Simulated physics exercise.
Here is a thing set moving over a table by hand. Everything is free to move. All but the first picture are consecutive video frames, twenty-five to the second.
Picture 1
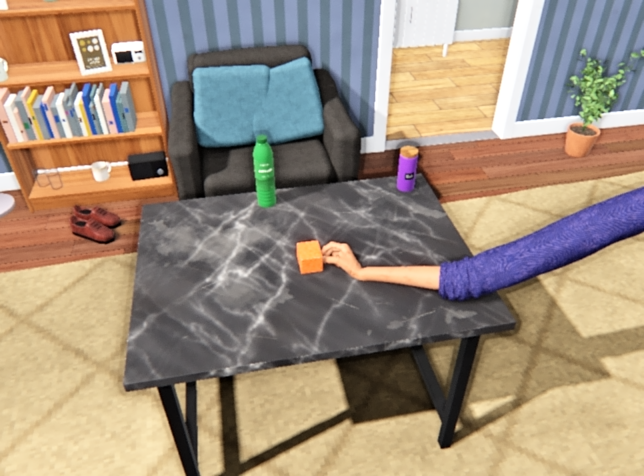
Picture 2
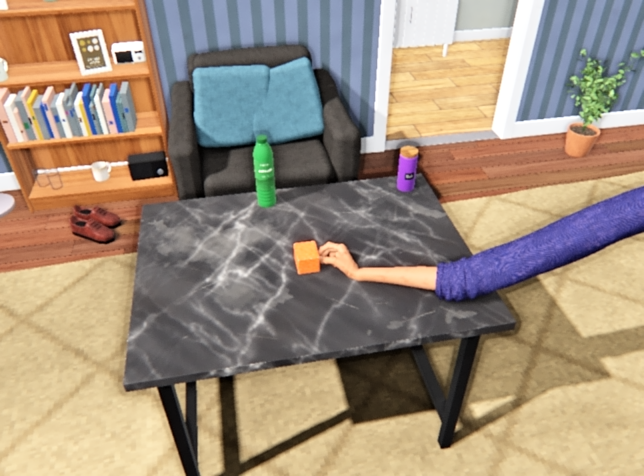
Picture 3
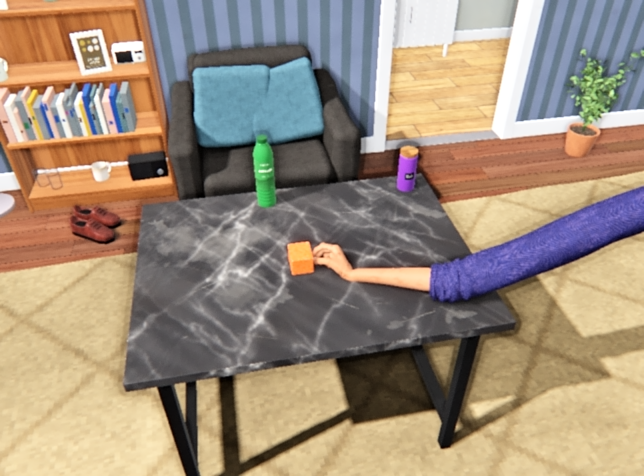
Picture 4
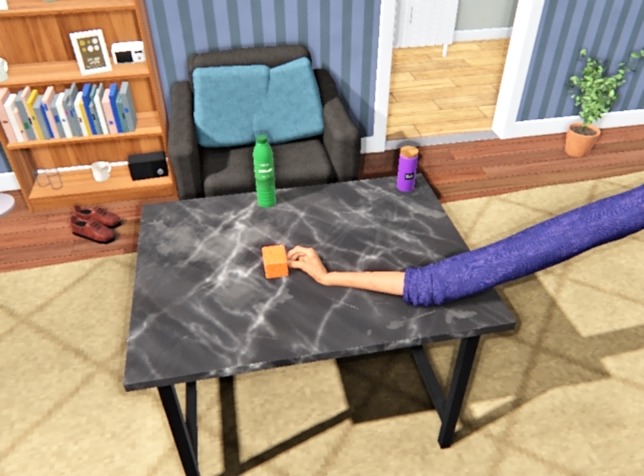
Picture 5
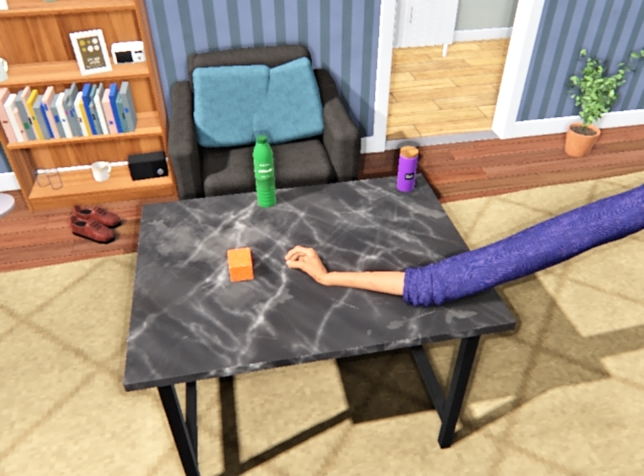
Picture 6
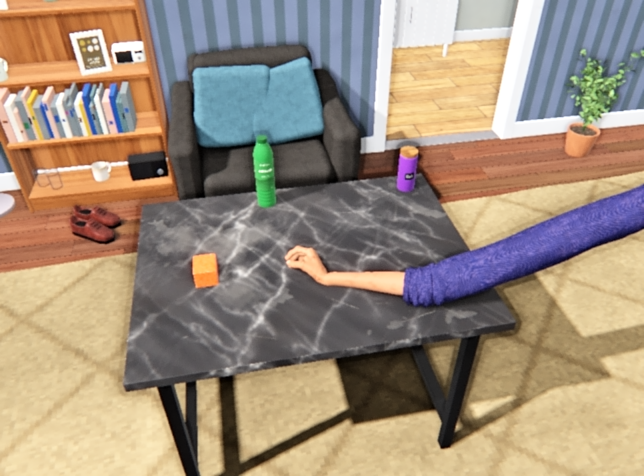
In the video, a hand in a purple sleeve pushes an orange block leftward across a dark marble table holding a green bottle and a purple container, then the hand stays still while the block slides farther left.
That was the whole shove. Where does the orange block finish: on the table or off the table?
The orange block falls off the table.
Then, 0.20 s on from there, orange block now off the table.
Then, 0.50 s on from there, things are still on the move.
In the end, off the table, orange block.
